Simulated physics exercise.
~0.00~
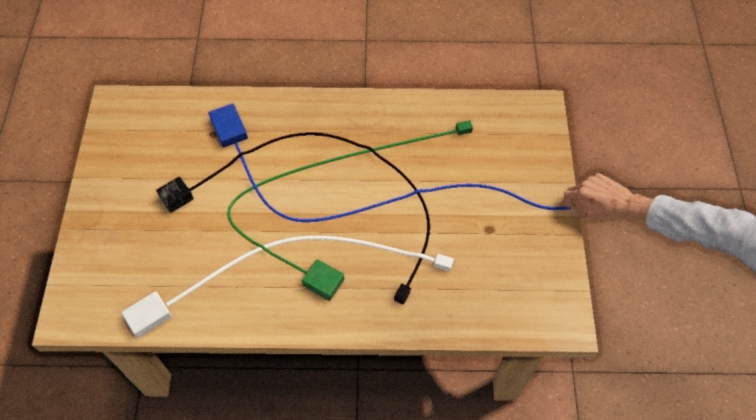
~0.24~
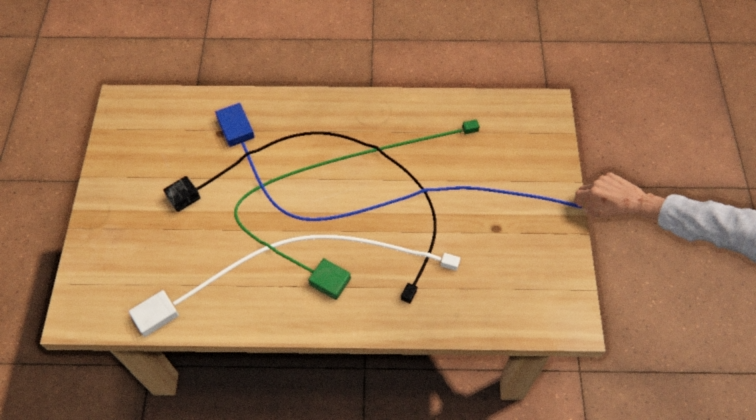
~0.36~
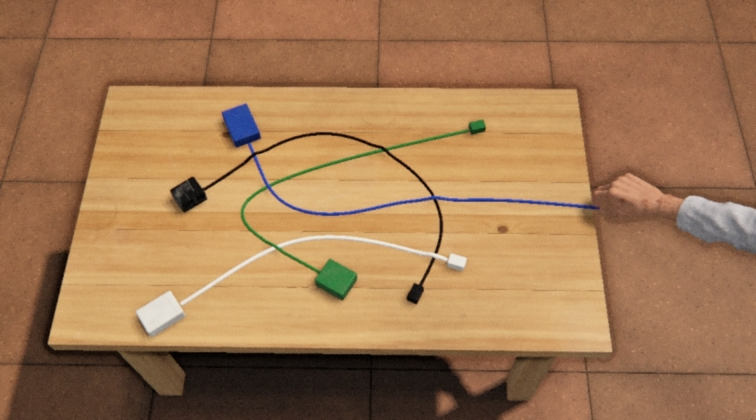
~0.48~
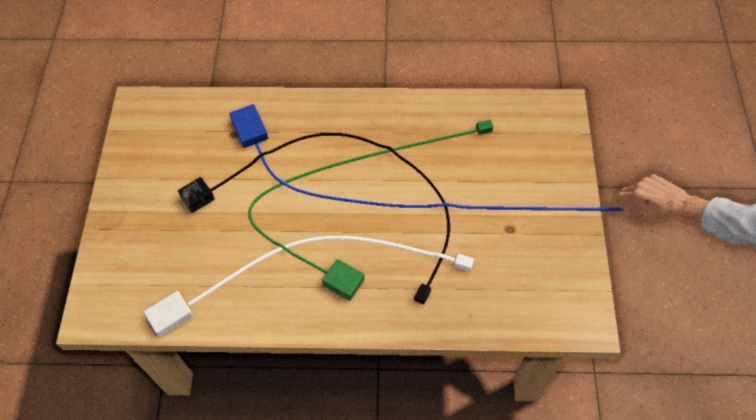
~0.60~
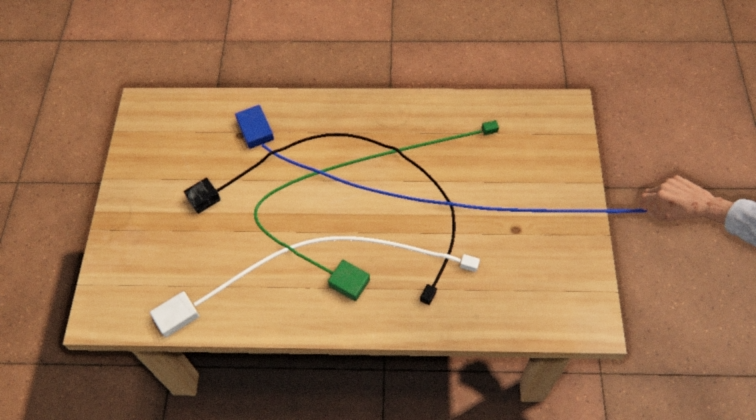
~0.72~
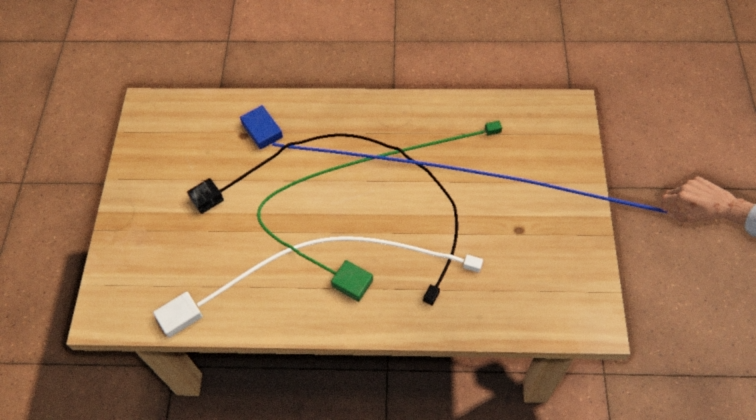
A hand in a pale sleeve holds the end of a blue lead at the right edge of a wooden table on terracotta tiles, seen from above. Black, white and green leads with block chargers lie crossed on the tabletop, the blue charger at upper left. The hand draws the blue lead rightwards, its curves straightening and its charger turning slightly, while the view drifts gently left.
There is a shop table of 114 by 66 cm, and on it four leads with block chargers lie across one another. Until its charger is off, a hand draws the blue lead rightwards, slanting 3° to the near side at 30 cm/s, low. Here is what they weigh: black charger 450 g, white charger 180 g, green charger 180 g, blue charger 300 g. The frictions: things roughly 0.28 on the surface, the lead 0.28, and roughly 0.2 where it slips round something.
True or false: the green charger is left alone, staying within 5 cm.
True.
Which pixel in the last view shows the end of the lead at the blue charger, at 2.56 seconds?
Pixel estimate: (508, 191).
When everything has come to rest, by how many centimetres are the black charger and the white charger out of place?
Black charger near 60 cm, white charger near 15 cm.
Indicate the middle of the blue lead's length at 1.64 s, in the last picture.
About (587, 184).
At 1.6 s, the blue lead's tail end at (391, 152); blue charger 27 cm off its start.
At 2.6 s, the blue lead's tail end at (508, 191); blue charger 55 cm off its start, black charger 8 cm off its start, black plug 3 cm off its start.
At 3.5 s, the blue lead's tail end at (631, 215); blue charger 82 cm off its start at (614, 196), black charger 35 cm off its start at (362, 197), black plug 21 cm off its start at (501, 232).
At 4.4 s, the blue lead has left the top; blue charger over the edge, black plug over the edge, black charger 55 cm off its start.
At 4.9 s, the blue lead has left the top; green charger 0 cm off its start at (352, 278), blue charger over the edge, black plug over the edge, black charger 55 cm off its start at (455, 204).
